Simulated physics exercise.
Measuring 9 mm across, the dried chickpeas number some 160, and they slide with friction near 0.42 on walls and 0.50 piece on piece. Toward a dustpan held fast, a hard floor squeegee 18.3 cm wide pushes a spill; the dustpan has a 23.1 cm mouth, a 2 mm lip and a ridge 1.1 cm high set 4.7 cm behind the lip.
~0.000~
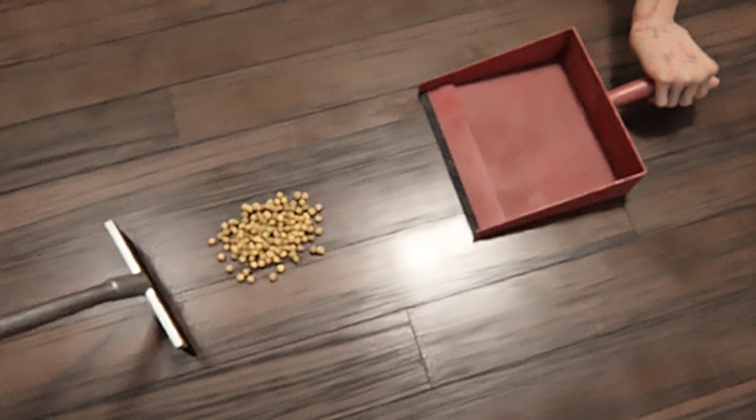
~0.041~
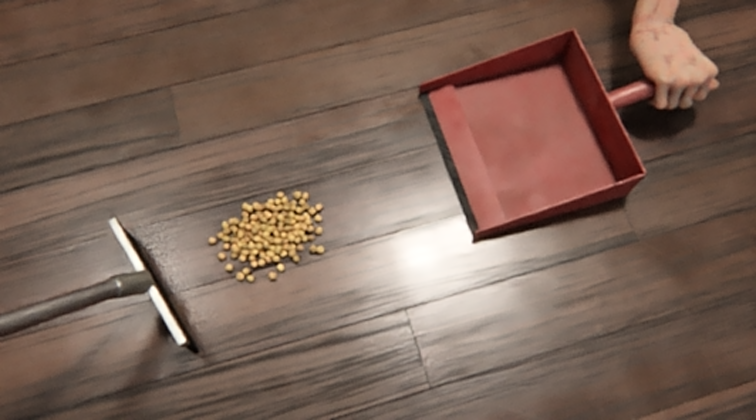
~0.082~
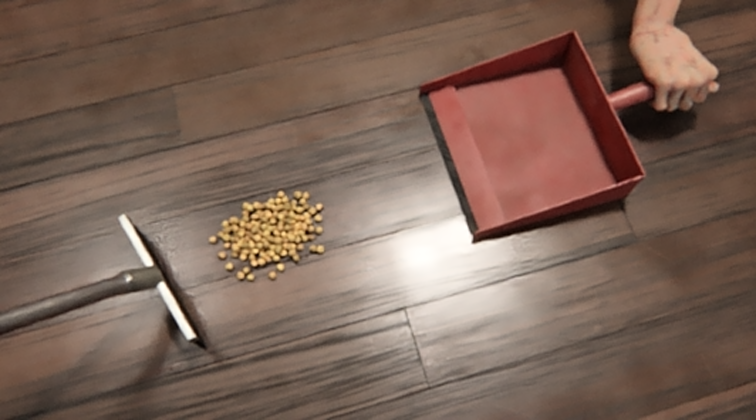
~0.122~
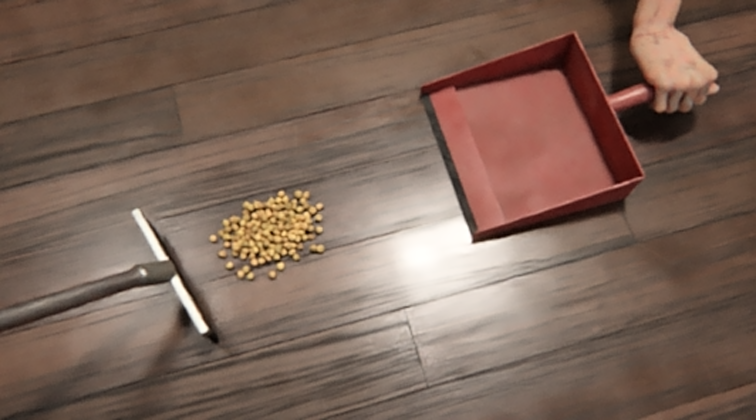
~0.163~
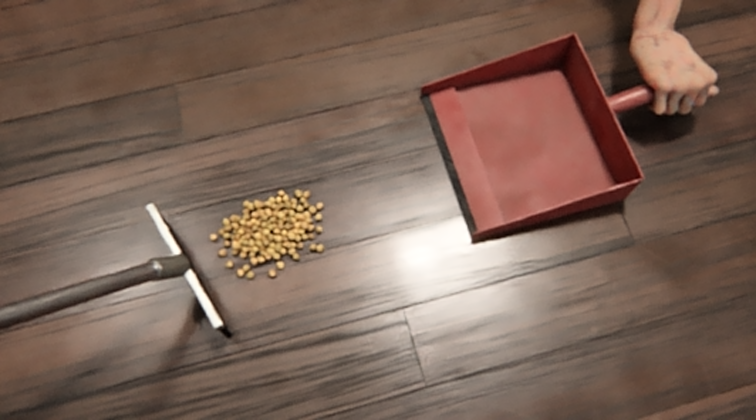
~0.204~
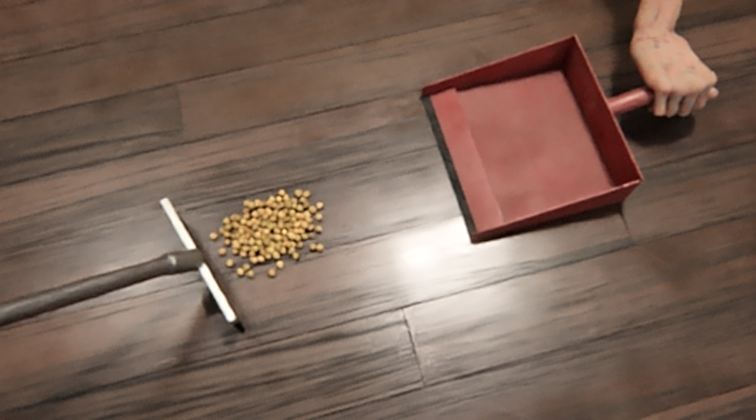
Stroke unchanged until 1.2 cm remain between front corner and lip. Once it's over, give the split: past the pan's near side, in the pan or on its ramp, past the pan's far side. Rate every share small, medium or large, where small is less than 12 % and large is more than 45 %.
Ratings - near side: Small; pan: Small; far side: Small.
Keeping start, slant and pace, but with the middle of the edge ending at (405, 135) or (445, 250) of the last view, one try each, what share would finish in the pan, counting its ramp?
Some 25 in a hundred and 0 in a hundred.
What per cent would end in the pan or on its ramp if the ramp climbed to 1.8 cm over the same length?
Around 5 per cent.
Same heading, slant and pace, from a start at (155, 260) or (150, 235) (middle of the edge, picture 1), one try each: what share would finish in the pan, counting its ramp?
Roughly 20 % and 15 %.
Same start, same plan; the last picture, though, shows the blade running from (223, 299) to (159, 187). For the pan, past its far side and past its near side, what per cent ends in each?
Per cent by place - pan 20, far side 30, near side 0.
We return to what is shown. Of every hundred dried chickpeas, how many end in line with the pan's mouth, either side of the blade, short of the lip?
Some 95 per cent.
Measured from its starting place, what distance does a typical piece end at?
About 22 cm.
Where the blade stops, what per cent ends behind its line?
Roughly 25 in a hundred.
Then, at 0.56 s, middle of the blade 20 cm from the lip; 0 % over the lip, far side 0 %, near side 0 %.
Then, at 0.79 s, middle of the blade 10 cm from the lip; 0 % over the lip, far side 0 %, near side 0 %.
Then, at 1.14 s, middle of the blade 4 cm from the lip; 5 % over the lip, far side 0 %, near side 0 %.
By 1.5 s all is still; near side 0 %, pan 5 %, far side 0 %, in front of the lip or behind the blade 95 %.
